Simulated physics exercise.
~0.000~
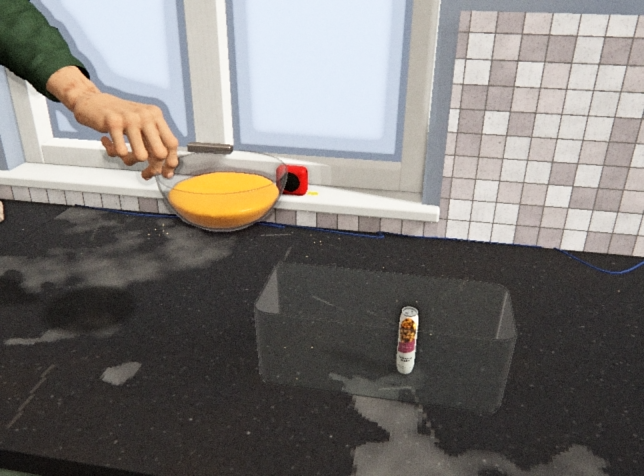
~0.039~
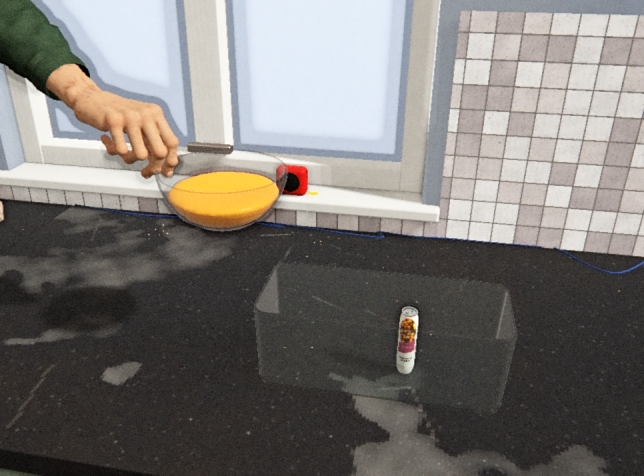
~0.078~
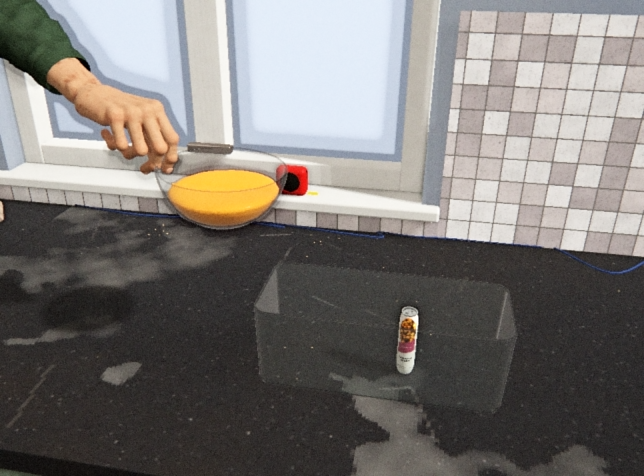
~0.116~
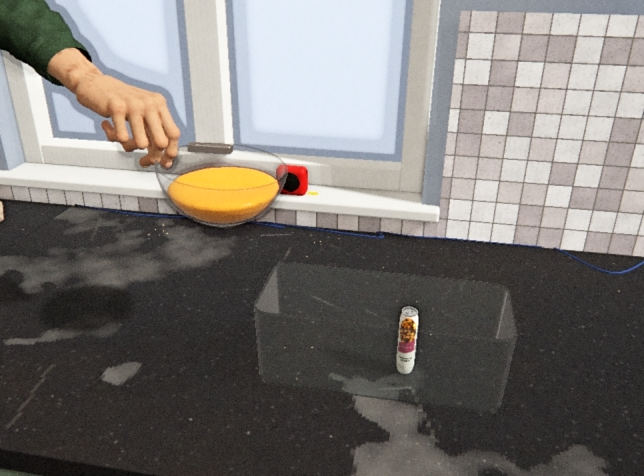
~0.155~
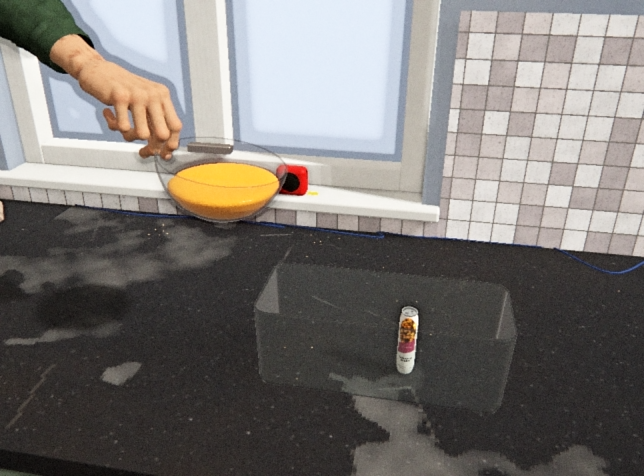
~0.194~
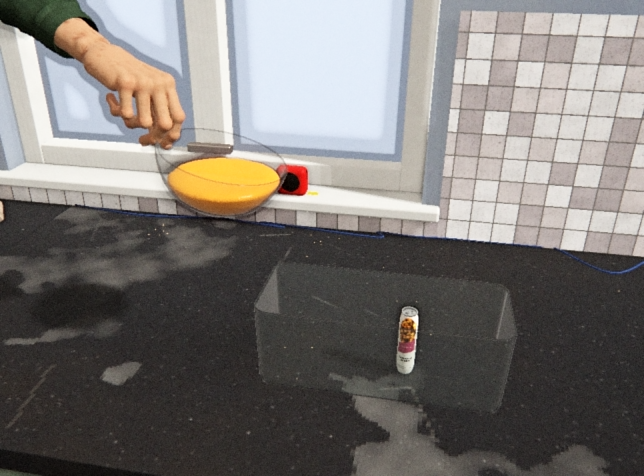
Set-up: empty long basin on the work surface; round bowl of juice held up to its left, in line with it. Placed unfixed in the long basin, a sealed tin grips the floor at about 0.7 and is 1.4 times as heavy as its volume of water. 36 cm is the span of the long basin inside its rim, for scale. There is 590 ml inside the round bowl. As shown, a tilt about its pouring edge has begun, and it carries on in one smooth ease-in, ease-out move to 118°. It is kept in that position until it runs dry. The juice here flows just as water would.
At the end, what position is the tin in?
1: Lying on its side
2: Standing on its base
The answer is 1.
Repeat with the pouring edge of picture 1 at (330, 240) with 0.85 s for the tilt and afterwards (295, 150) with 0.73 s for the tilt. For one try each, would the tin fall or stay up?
Try 1: Tipped over; try 2: Tipped over.
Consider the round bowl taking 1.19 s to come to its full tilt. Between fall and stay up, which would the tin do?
Well, the tin simply holds firm.
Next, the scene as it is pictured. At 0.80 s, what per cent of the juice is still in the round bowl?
Near 0 percent, more or less.
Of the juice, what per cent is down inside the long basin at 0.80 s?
I'd say roughly 90 in a hundred of it.
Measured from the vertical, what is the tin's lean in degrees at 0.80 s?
The tilt is near 0°.
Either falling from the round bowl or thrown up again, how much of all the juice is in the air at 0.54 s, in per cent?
Near 58 per cent of it all.
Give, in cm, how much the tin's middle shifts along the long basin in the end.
8.0 cm.
By 0.54 s the tilt is 84° and 41 per cent is still to pour; the tin stands where it began.
By 0.80 s the tilt is 117° and 0 per cent is still to pour; the tin stands 1 cm from where it began.
By 1.06 s the tilt is 118° and 0 per cent is still to pour; the tin leans 24°.
By 1.35 s the tilt is 118° and 0 per cent is still to pour; the tin lies on its side.
At rest the tin lies on its side.
